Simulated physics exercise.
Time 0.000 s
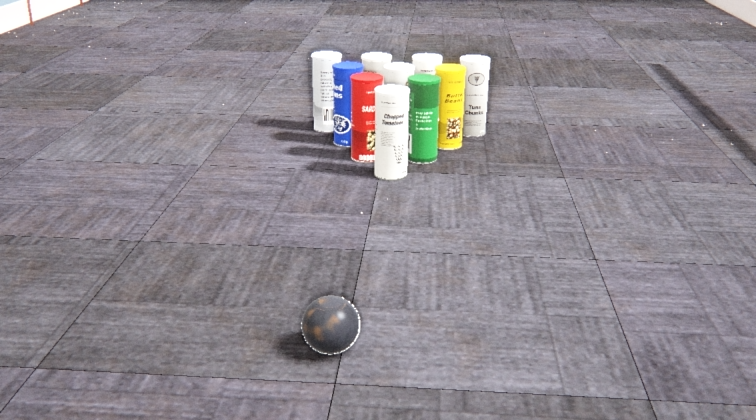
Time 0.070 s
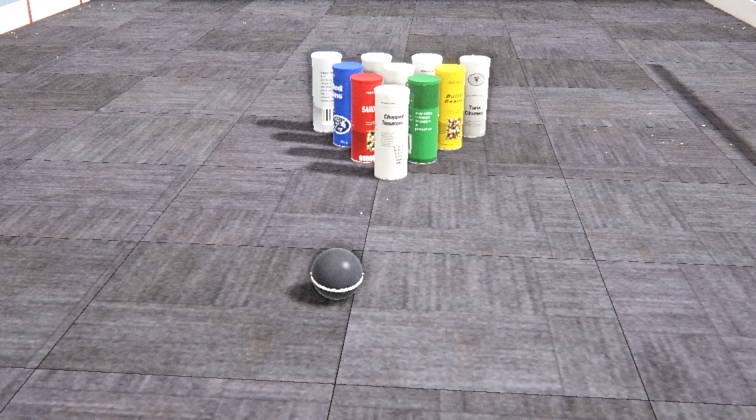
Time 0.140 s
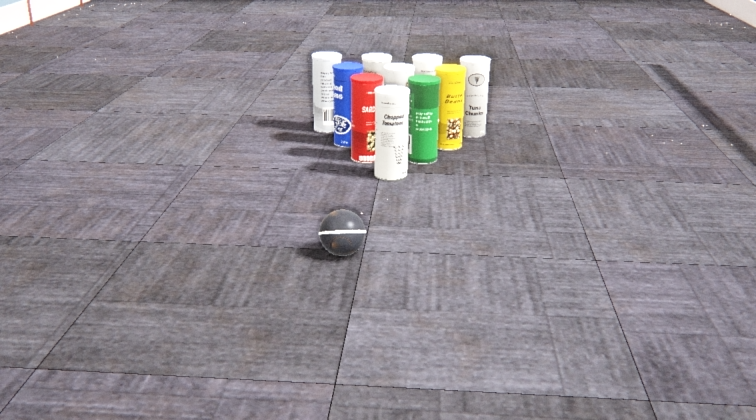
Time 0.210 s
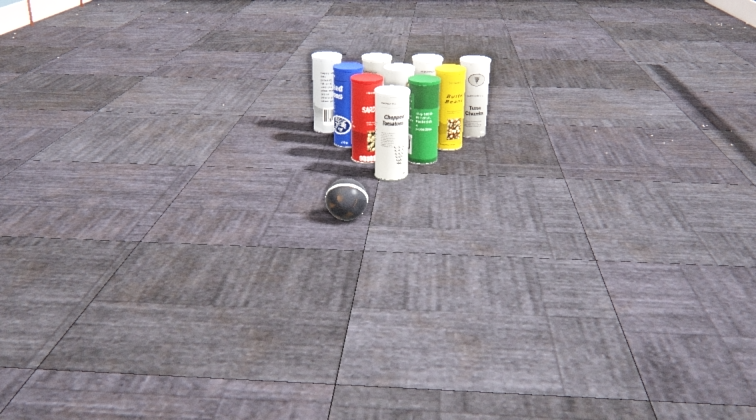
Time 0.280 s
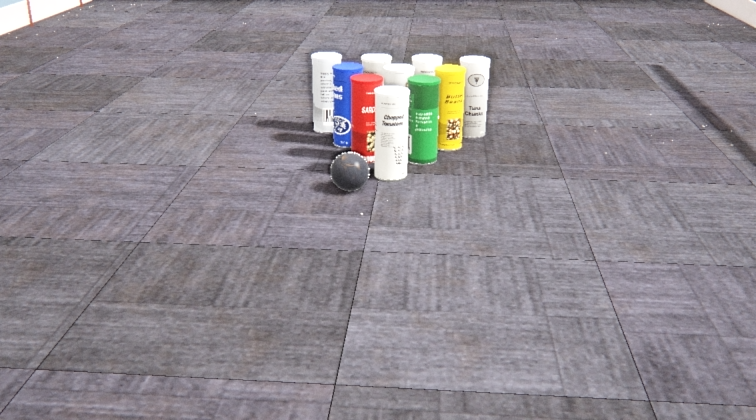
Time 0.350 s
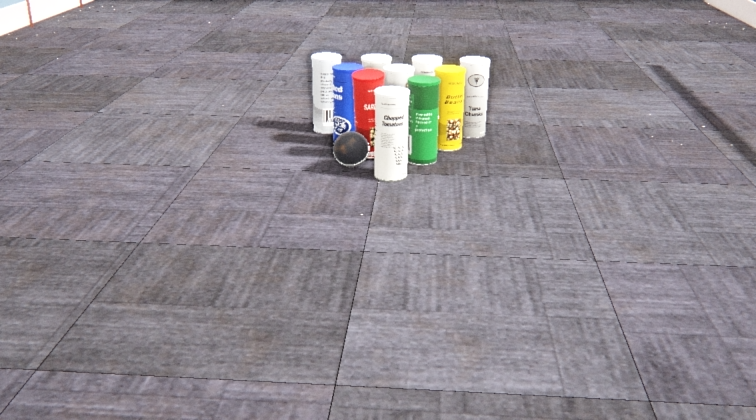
A dark ball rolls across the floor into the grouped canisters, slightly tilting the red one.
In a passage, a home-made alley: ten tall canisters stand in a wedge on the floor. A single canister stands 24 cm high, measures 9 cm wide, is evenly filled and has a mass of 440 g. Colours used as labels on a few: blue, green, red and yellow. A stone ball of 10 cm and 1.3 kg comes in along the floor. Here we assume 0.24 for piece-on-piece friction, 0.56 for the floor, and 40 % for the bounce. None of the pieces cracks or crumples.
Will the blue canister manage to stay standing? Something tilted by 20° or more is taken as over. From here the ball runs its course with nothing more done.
No.
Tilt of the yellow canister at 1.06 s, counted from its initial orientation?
Rotation: Approx. 0°.
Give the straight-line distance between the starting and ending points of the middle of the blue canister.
Start and end lie near 45 cm apart.
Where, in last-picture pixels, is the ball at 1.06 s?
(314, 85) or so.
After 0.54 s, ball still moving; 1 of the 10 canisters over; blue canister 29° from how it stood; red canister 17° from how it stood.
After 1.06 s, ball still moving; 6 of the 10 canisters over; blue canister lying flat; red canister 68° from how it stood.
In the end (1.6 s), ball rolling away; 6 of the 10 canisters over; blue canister lying flat; red canister lying flat; green canister unmoved. From the last view, middles, blue canister near (364, 93), red canister near (316, 118).
